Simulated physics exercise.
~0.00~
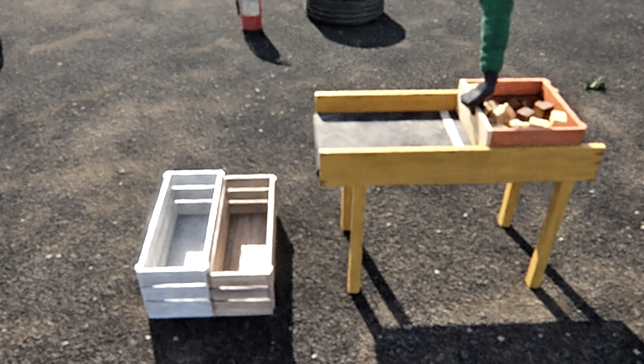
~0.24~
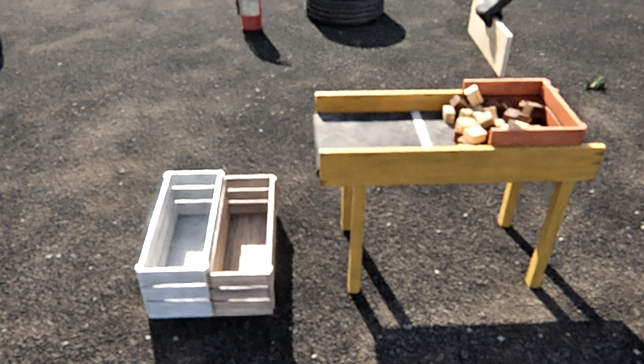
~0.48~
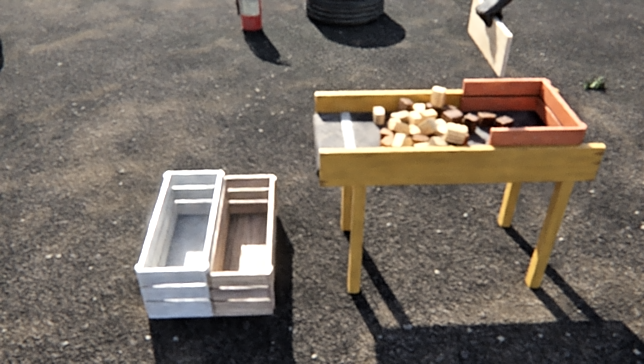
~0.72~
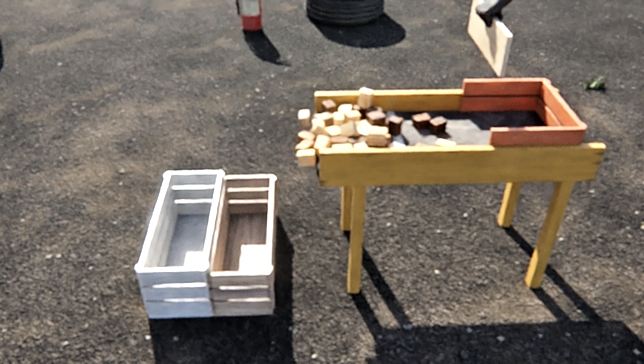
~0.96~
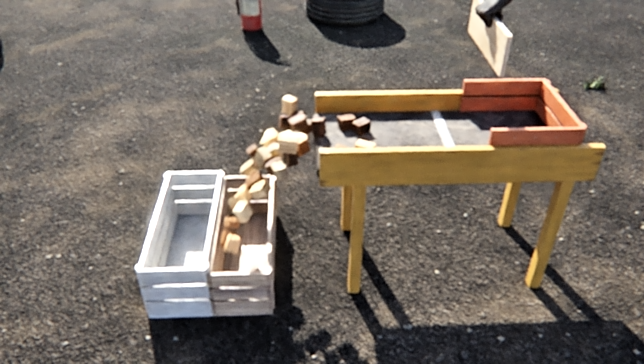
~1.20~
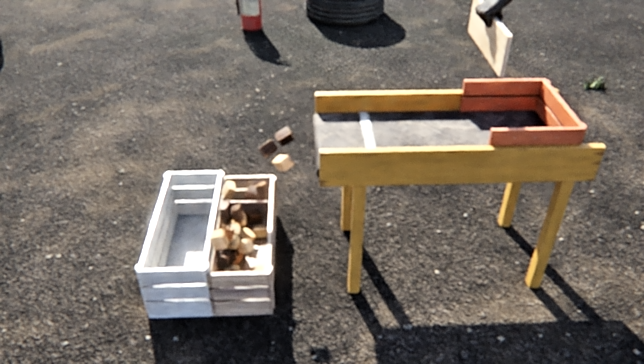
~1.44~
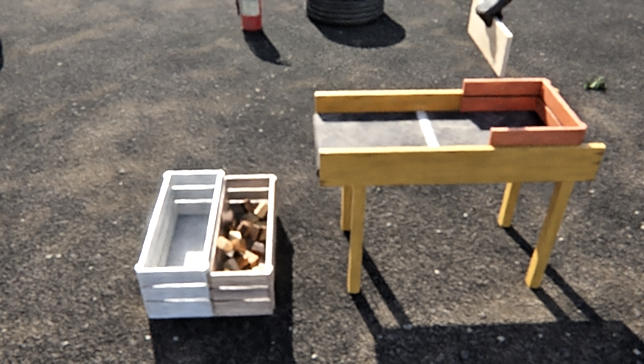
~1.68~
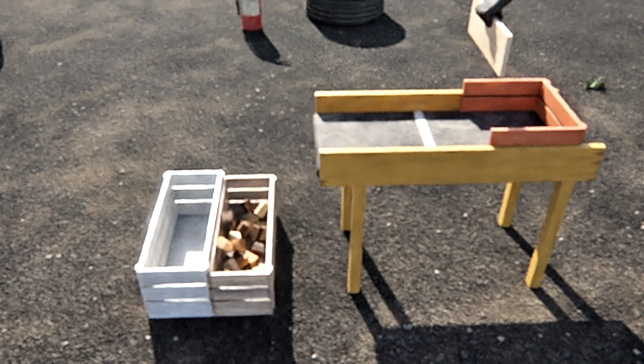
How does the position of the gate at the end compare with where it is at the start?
At the start the gate stands at the left side of the orange pen, down on the belt. At the end it is held up clear of the belt, higher and slightly to the right.
Wooden blocks ride the belt left once a gate lifts, then fall into the nearer bin.
